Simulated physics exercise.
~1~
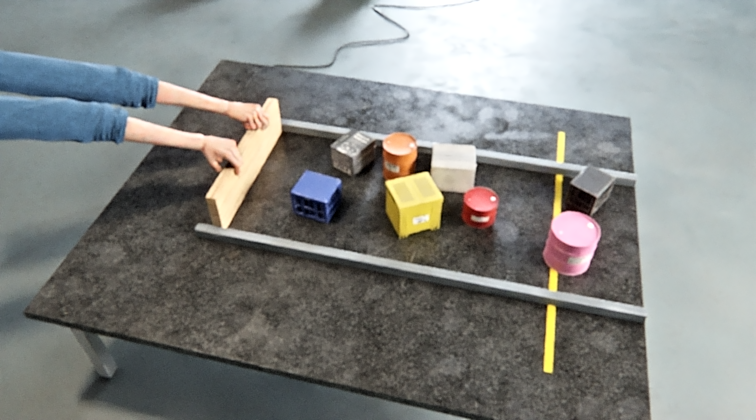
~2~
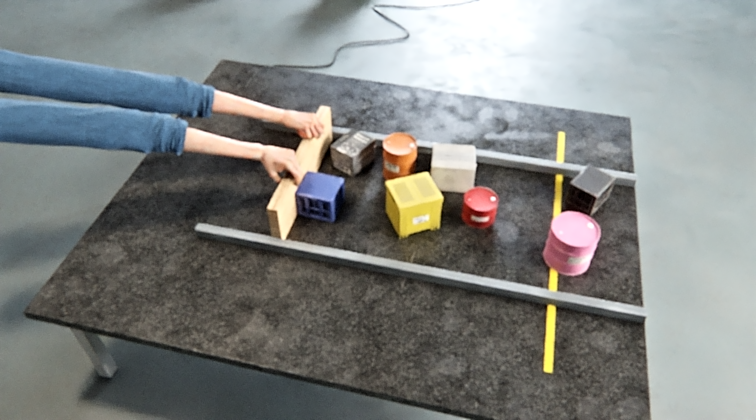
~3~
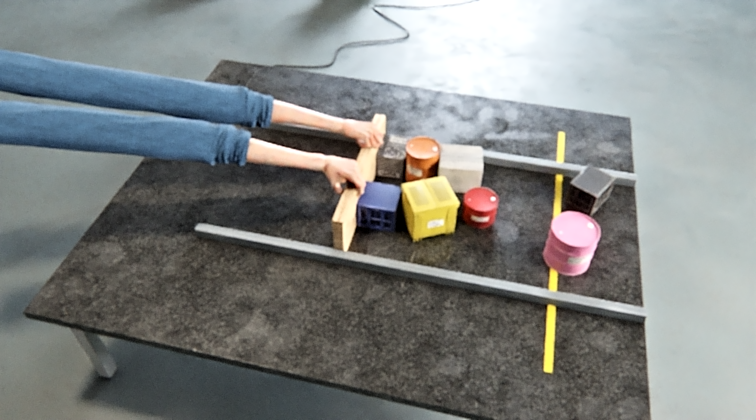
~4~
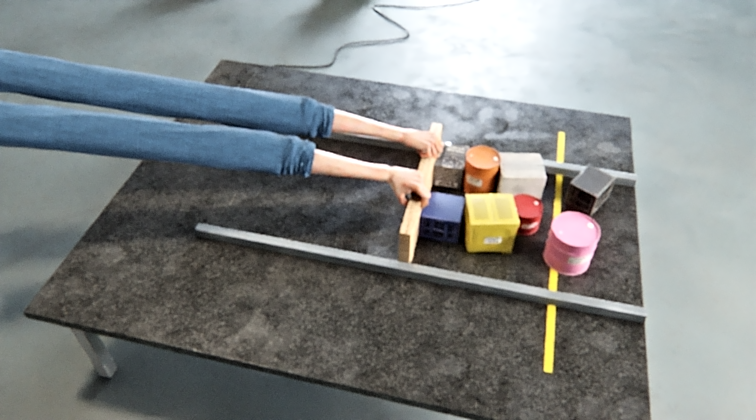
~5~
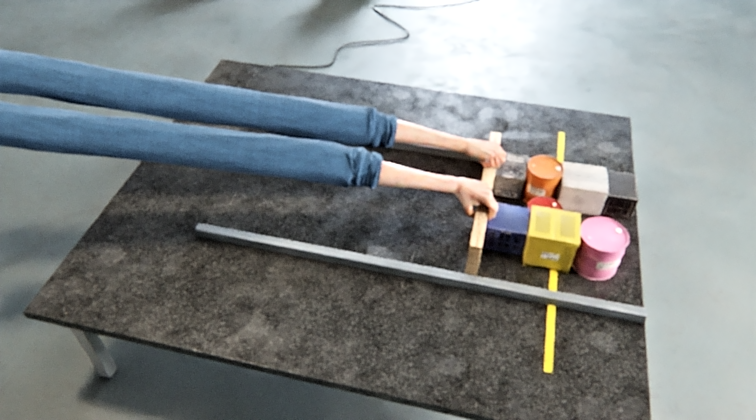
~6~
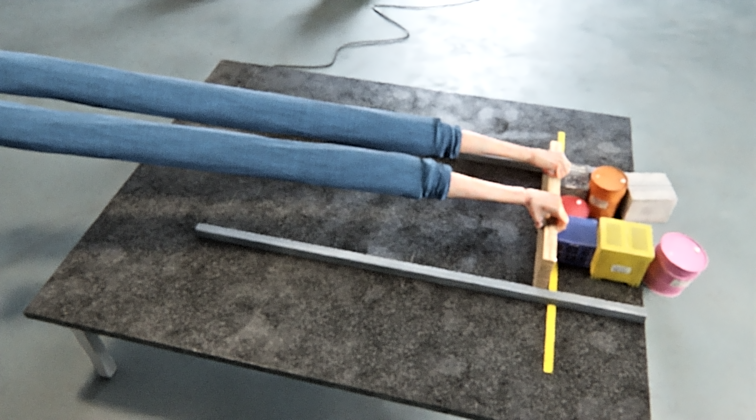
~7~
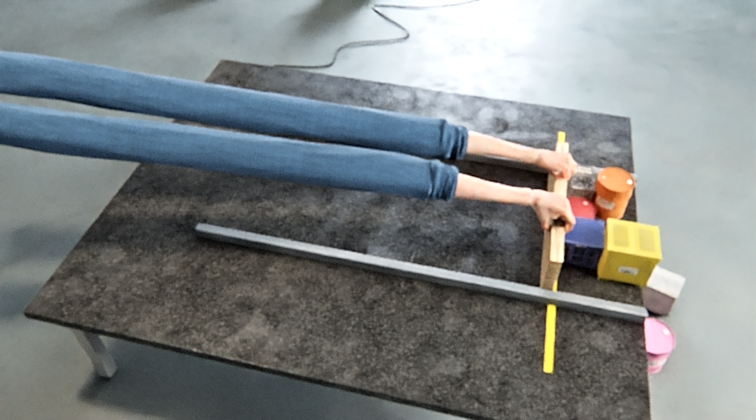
At first, two hands hold an upright wooden plank at the left of a dark platform, with eight parcels and tubs scattered between two metal battens. The plank slides right, reaching the blue crate and grey box, then gathering the yellow tote and orange canister. The red canister is swept along too, and the bunched group crosses the yellow tape, driving the black crate and pink canister toward the right edge. The hands stop the plank at the tape as the black crate, white box and pink canister go over, while the others stay crowded near the edge.
